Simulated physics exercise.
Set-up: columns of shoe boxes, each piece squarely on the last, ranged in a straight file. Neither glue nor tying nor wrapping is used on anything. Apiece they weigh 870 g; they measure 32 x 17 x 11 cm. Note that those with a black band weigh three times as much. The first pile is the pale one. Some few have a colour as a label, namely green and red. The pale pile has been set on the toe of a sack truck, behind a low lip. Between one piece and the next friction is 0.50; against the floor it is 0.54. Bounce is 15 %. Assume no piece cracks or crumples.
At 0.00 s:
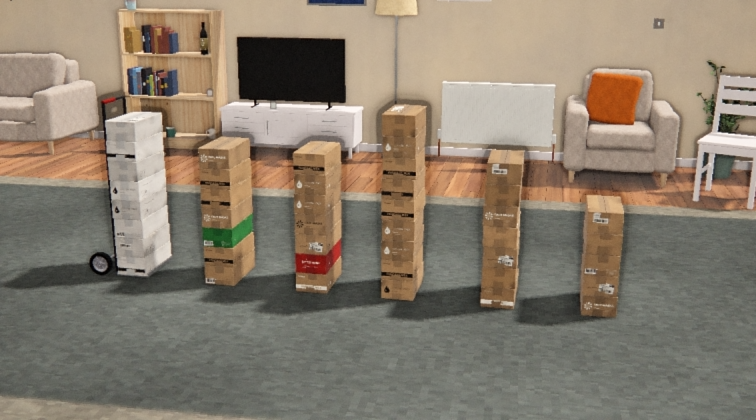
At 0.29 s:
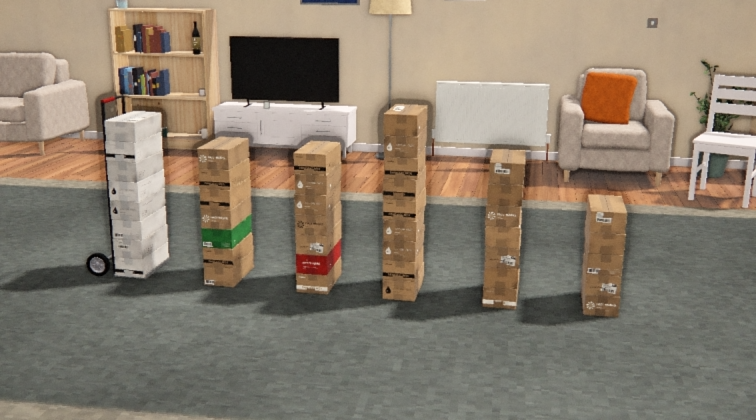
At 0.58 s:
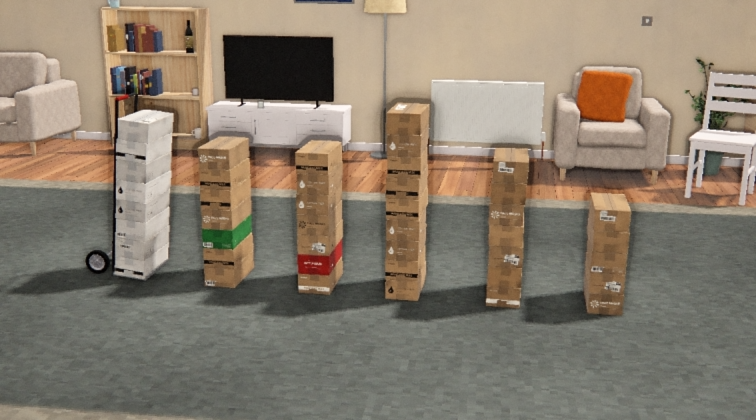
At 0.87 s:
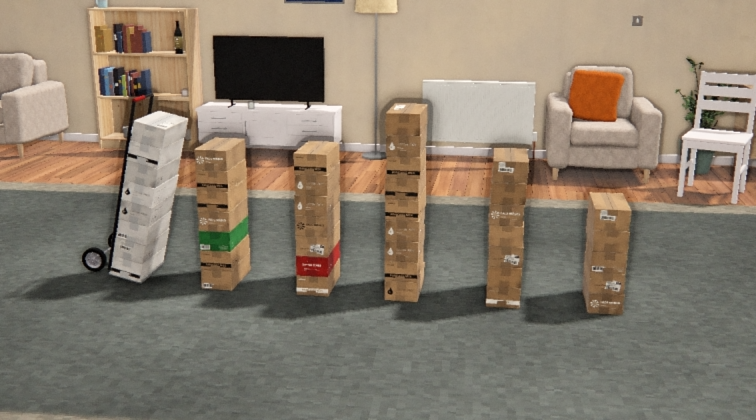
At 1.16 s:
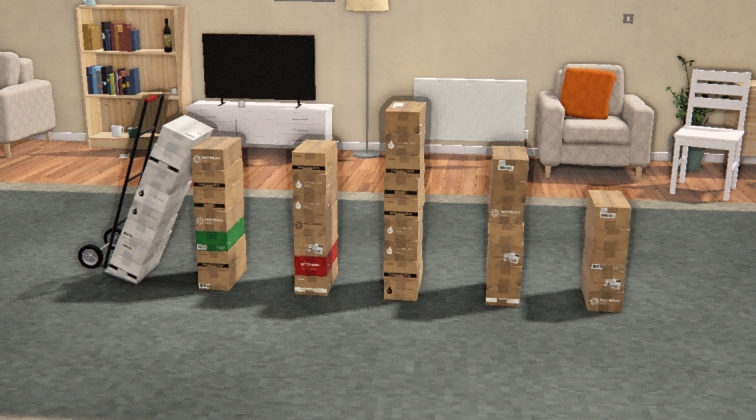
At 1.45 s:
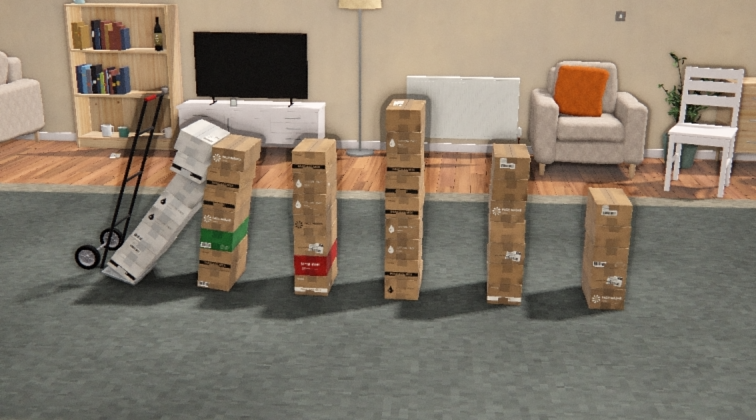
A pale stack of boxes on a hand truck tilts right and leans against the green-banded stack.
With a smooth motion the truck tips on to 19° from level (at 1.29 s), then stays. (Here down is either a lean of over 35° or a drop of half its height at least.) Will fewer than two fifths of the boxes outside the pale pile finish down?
No, over two fifths of them.
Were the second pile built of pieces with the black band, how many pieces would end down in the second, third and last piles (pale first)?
Then the second pile would have 0 down, the third 0, and the last 0.
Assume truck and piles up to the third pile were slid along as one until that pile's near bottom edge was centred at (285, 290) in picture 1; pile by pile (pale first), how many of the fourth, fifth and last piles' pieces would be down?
That would give fourth 8, fifth 6 and last 5.
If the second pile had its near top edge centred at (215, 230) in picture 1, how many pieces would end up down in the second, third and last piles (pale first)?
Result: Second pile 0, third pile 0, last pile 0.
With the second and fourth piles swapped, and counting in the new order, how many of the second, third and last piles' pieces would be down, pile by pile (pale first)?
After the swap, the second pile would have 8 down, the third 7 and the last 4.
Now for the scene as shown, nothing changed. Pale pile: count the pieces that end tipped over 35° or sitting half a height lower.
That happens to 8 of them.
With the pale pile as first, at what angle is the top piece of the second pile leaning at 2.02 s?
Tilt: Near 20 degrees.
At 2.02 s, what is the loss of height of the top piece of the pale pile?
Roughly 40 cm.
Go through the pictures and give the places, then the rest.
In the first frame (places mark the middle of the side facing us; the camera moves round a little), truck frame (106, 138) 0° forward; green box (217, 238); red box (311, 264); the rest undisturbed.
Truck frame (105, 137) 1° forward; green box (217, 239), in the second frame.
Truck frame (116, 135) 6° forward, top of the pale pile leaning 6°; green box (217, 239); the rest undisturbed, in the third frame.
Truck frame (129, 136) 13° forward, top of the pale pile leaning 13°; green box (214, 242); the rest undisturbed, in the fourth frame.
Truck frame (138, 136) 18° forward, top of the pale pile leaning 25°; green box (211, 242); the rest undisturbed, in the fifth frame.
Truck frame (137, 135) 19° forward, top of the pale pile leaning 25°; green box (216, 240) leaning 7°; red box (310, 266); steepest lean 7°, the box at (223, 180); 7 disturbed, none down, in the sixth frame.
After 2.02 s, 8 of the pale pile down; 7 of the 35 other boxes down; green box leaning 55°, 14 cm lower; red box leaning 16°.
After 3.04 s, 8 of the pale pile down; 25 of the 35 other boxes down; red box on its side; green box leaning 54°, 17 cm lower.
At rest (4.4 s), 8 of the pale pile down; 34 of the 35 other boxes down; red box on its side; green box leaning 53°, 17 cm lower. That is 97 per cent. As the last picture would show them, middles, red box near (361, 271), green box near (285, 266).
